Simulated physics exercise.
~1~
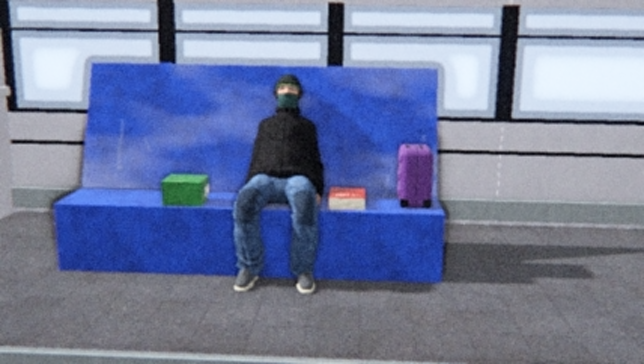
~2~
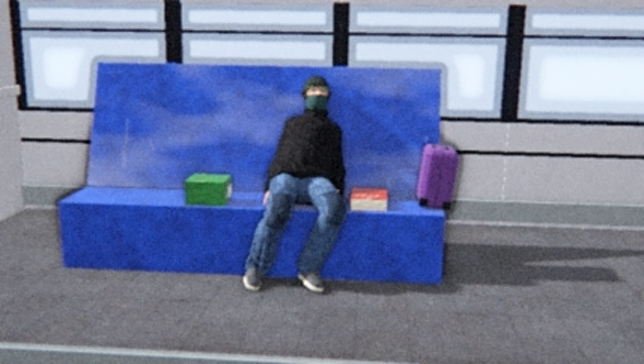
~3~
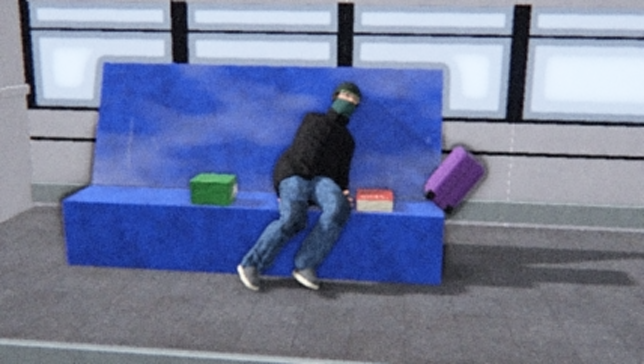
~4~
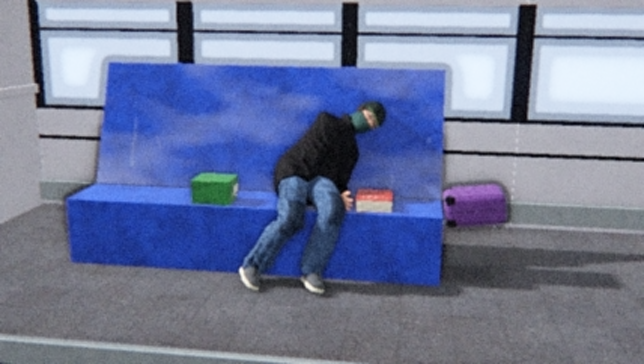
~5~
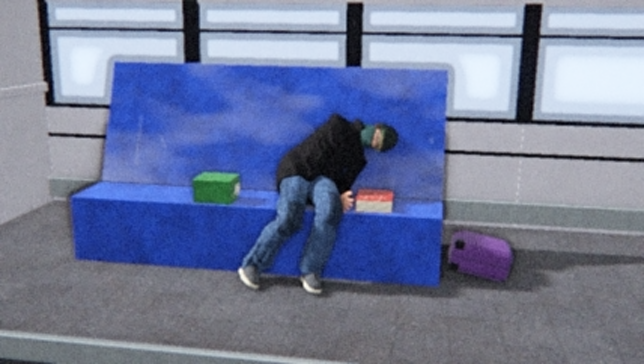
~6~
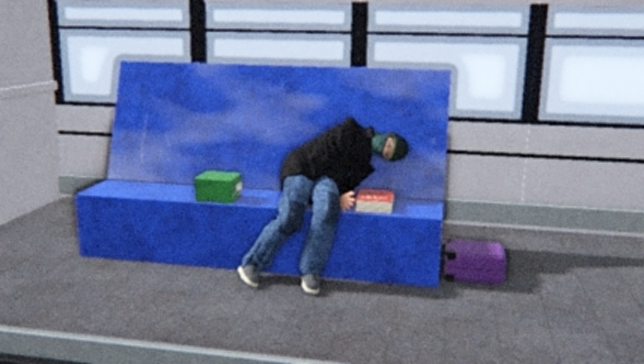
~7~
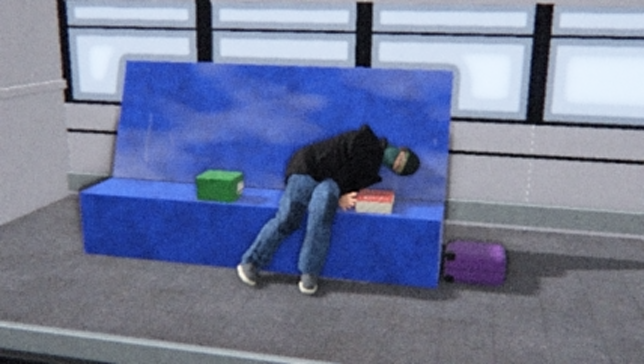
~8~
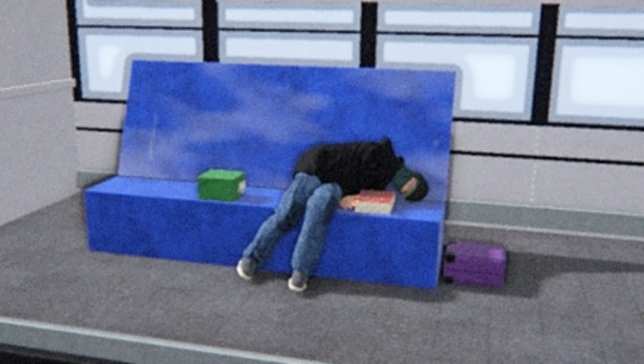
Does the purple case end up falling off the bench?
Yes, the purple case slides off the right end of the bench and ends up lying on the floor beside it.
